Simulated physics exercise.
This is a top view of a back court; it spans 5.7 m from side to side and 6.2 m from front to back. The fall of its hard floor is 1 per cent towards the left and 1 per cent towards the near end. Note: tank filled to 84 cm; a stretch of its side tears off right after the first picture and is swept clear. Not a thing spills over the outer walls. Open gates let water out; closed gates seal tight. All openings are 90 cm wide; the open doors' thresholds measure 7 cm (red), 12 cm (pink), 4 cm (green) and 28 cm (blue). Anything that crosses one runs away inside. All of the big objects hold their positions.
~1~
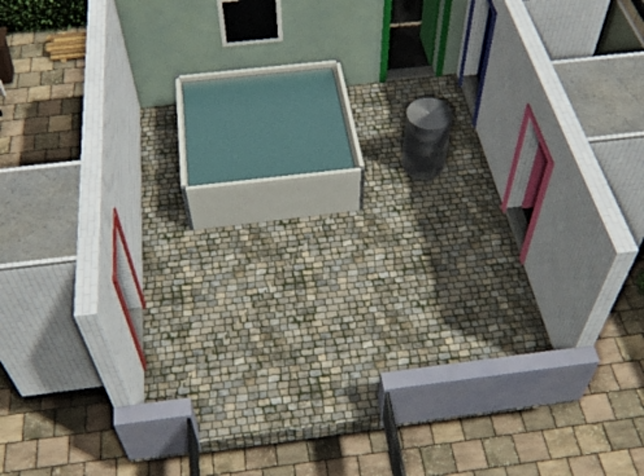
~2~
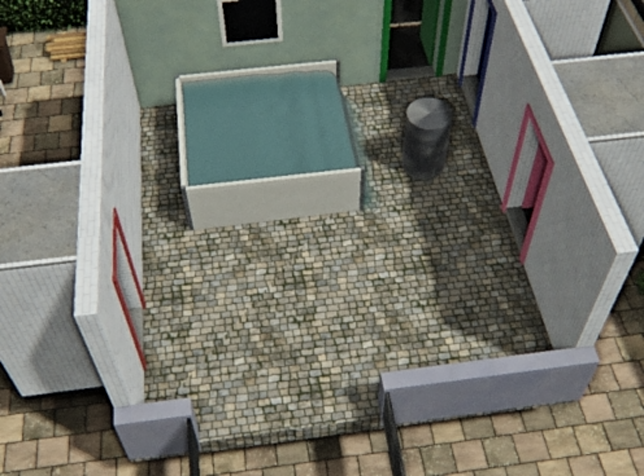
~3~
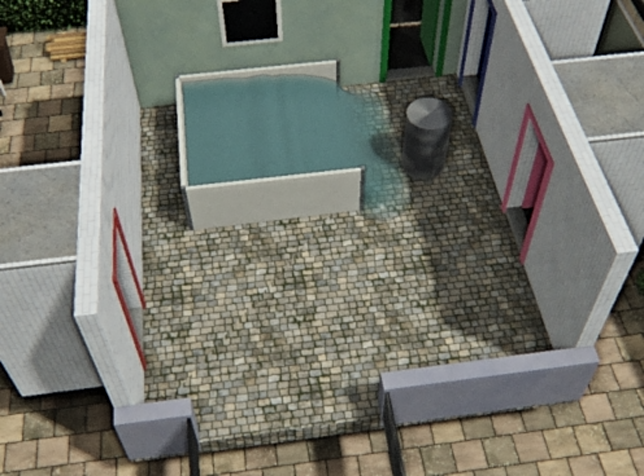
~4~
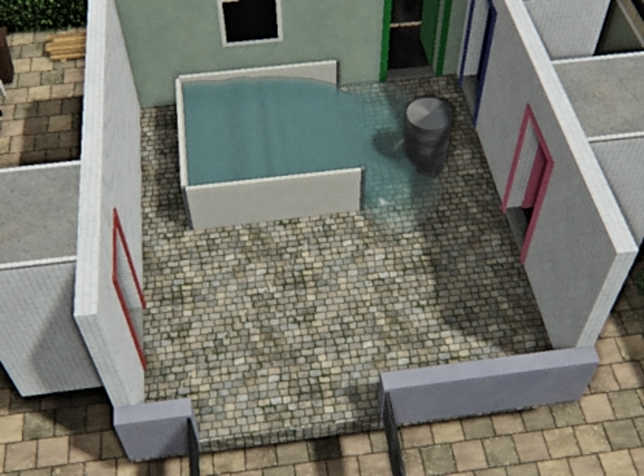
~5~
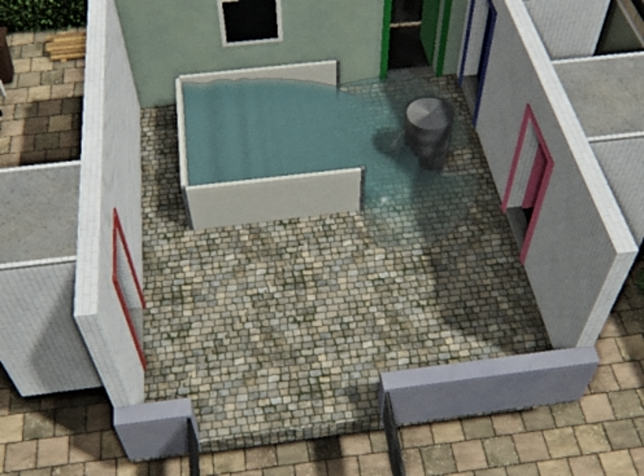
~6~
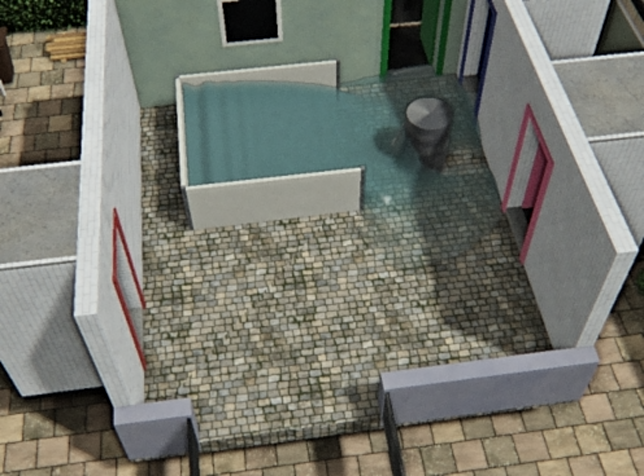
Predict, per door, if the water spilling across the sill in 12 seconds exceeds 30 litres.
Red door: Limit broken, pink door: Limit broken, green door: Limit broken, blue door: Limit broken.
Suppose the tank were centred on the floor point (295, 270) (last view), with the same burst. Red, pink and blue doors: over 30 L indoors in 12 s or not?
Red: Beyond limit; pink: Beyond limit; blue: Within limit.
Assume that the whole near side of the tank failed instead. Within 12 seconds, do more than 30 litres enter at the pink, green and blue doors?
The pink door comes out less than that, the green door more than that and the blue door less than that.
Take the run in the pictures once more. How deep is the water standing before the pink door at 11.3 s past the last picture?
Roughly 8.0 cm deep.
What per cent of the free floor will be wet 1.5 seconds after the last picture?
45 %.
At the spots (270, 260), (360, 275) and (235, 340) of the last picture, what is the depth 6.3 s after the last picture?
1, 3, 5 cm.
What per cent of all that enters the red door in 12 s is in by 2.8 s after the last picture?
0 percent or so by then.
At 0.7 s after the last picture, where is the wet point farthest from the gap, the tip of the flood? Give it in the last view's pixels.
Point: Roughly (539, 320) in the last view.
Then, 0.7 s after the last picture water covers 35 % of the floor and is deepest (70 cm) near (454, 74); red door not reached, pink door 27 cm at the sill, 23 L in, green door 24 cm at the sill, 25 L in, blue door 56 cm at the sill, 75 L in.
Then, 1.5 s after the last picture water covers 45 % of the floor and is deepest (52 cm) near (559, 376); red door not reached, pink door 24 cm at the sill, 102 L in, green door 42 cm at the sill, 235 L in, blue door 51 cm at the sill, 216 L in.
Then, 2.8 s after the last picture water covers 60 % of the floor and is deepest (42 cm) near (543, 331); red door not reached, pink door 19 cm at the sill, 166 L in, green door 28 cm at the sill, 610 L in, blue door 30 cm at the sill, 306 L in.
Then, 6.3 s after the last picture water covers 90 % of the floor and is deepest (24 cm) near (143, 202); red door 19 cm at the sill, 117 L in, pink door 8 cm at the sill, 178 L in, green door 9 cm at the sill, 864 L in, blue door 9 cm at the sill, 310 L in.
Then, 11.3 s after the last picture water covers 100 % of the floor and is deepest (15 cm) near (142, 161); red door 13 cm at the sill, 247 L in, pink door 8 cm at the sill, 178 L in, green door 7 cm at the sill, 902 L in, blue door 7 cm at the sill, 310 L in.
